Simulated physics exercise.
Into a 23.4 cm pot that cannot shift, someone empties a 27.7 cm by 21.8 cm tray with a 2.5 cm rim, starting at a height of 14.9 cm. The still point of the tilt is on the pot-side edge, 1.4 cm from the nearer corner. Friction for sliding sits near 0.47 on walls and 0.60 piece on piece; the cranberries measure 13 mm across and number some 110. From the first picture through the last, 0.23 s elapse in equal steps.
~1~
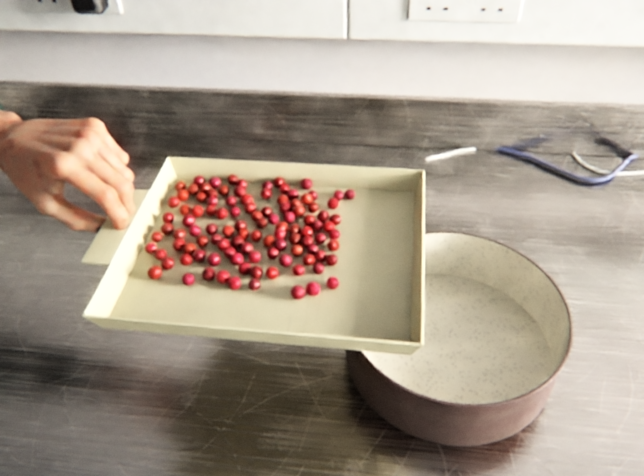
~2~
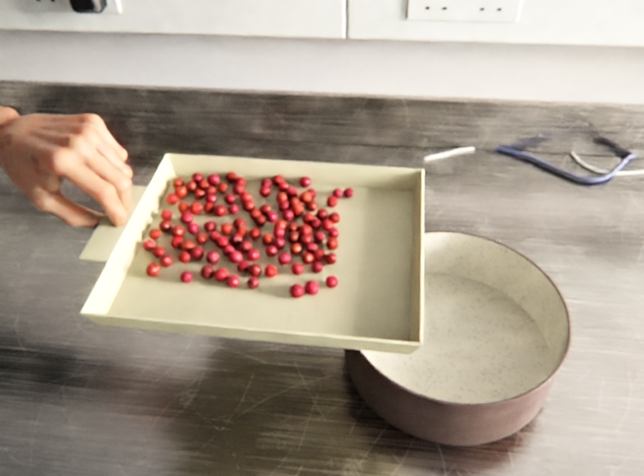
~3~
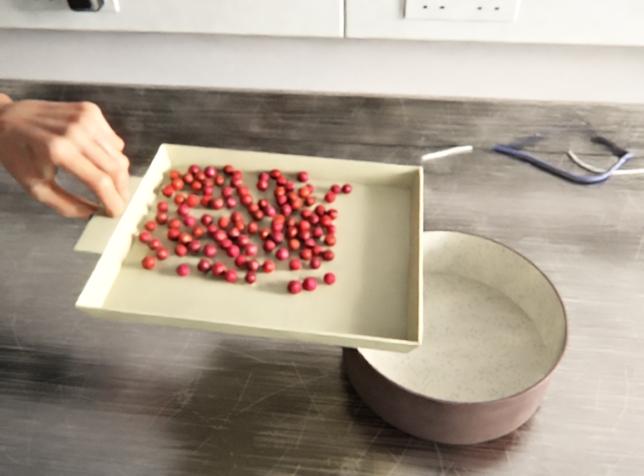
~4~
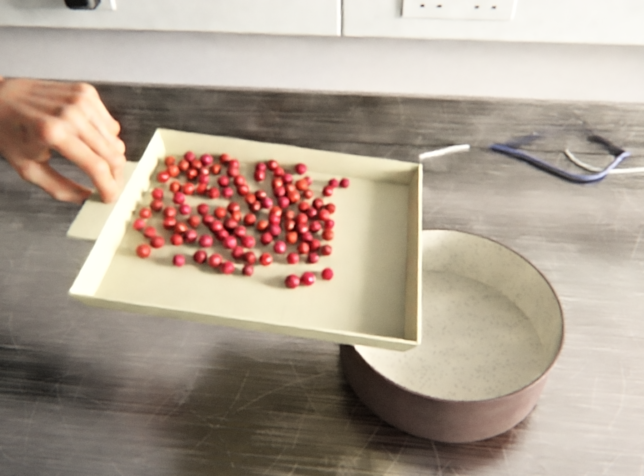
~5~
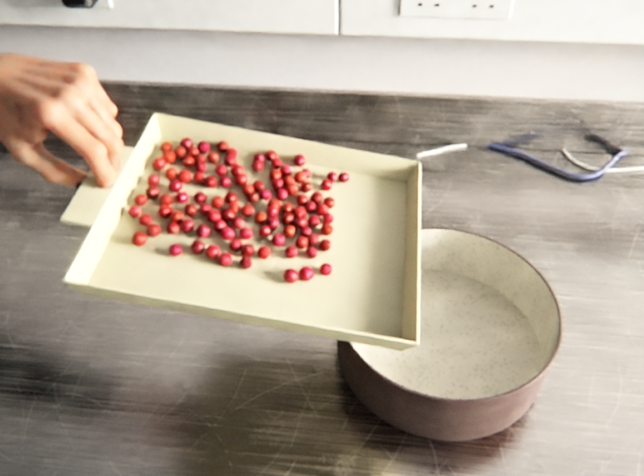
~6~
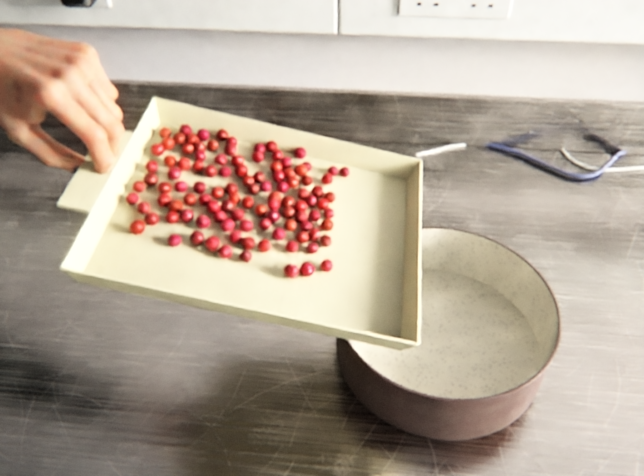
A shallow cream tray scattered with small red cranberries is held by a hand at its left end, above a scratched dark grey worktop seen from above at an angle. A round pot, brownish outside and pale inside, sits at the right, with blue and white cords behind it near a pale wall. The hand gradually raises the tray's left side, slanting it toward the pot, while the berries keep their arrangement.
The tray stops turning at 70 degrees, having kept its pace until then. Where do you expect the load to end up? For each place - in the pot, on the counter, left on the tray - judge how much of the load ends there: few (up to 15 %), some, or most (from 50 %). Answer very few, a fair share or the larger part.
Pot: Very few; counter: Very few; tray: The larger part.
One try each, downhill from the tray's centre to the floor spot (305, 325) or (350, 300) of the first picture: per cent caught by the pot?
That would be close to 0 per cent and then close to 5 per cent.
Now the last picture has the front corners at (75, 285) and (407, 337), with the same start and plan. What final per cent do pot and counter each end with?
You'd end with pot at 0 and counter at 15.
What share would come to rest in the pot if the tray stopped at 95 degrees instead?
You'd end up with some 75 % in the pot.
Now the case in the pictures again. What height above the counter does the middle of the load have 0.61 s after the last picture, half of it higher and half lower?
I'd say near 20 cm.
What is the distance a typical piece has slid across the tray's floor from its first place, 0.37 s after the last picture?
Displacement on the tray: Roughly 10 cm.
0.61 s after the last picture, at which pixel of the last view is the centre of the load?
Around (411, 245).
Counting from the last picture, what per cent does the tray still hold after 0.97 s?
Close to 90 in a hundred.
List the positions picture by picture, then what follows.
In the first frame, tray tilt 0 degrees, front corners at (95, 309) and (413, 336); middle of the pieces at (261, 223); pot at (456, 307).
In the second frame, tray tilt 1 degrees, front corners at (93, 306) and (412, 336); middle of the pieces at (260, 221).
In the third frame, tray tilt 3 degrees, front corners at (88, 299) and (411, 335); middle of the pieces at (258, 215).
In the fourth frame, tray tilt 6 degrees, front corners at (82, 287) and (410, 334), lowest corner right front; middle of the pieces at (255, 207).
In the fifth frame, tray tilt 10 degrees, front corners at (77, 274) and (409, 334), lowest corner right front; middle of the pieces at (253, 198).
In the sixth frame, tray tilt 13 degrees, front corners at (74, 262) and (410, 334), lowest corner right front; middle of the pieces at (253, 189); pot at (446, 302).
Then, 0.37 s after the last picture, tilt 41 degrees; the tray holds 100 %, the pot 0 %.
Then, 0.61 s after the last picture, tilt 59 degrees; the tray holds 100 %, the pot 0 %.
Then, 0.97 s after the last picture, tilt 70 degrees; the tray holds 90 %, the pot 5 %.
In the end, pot 5 %, counter 5 %, tray 90 %.
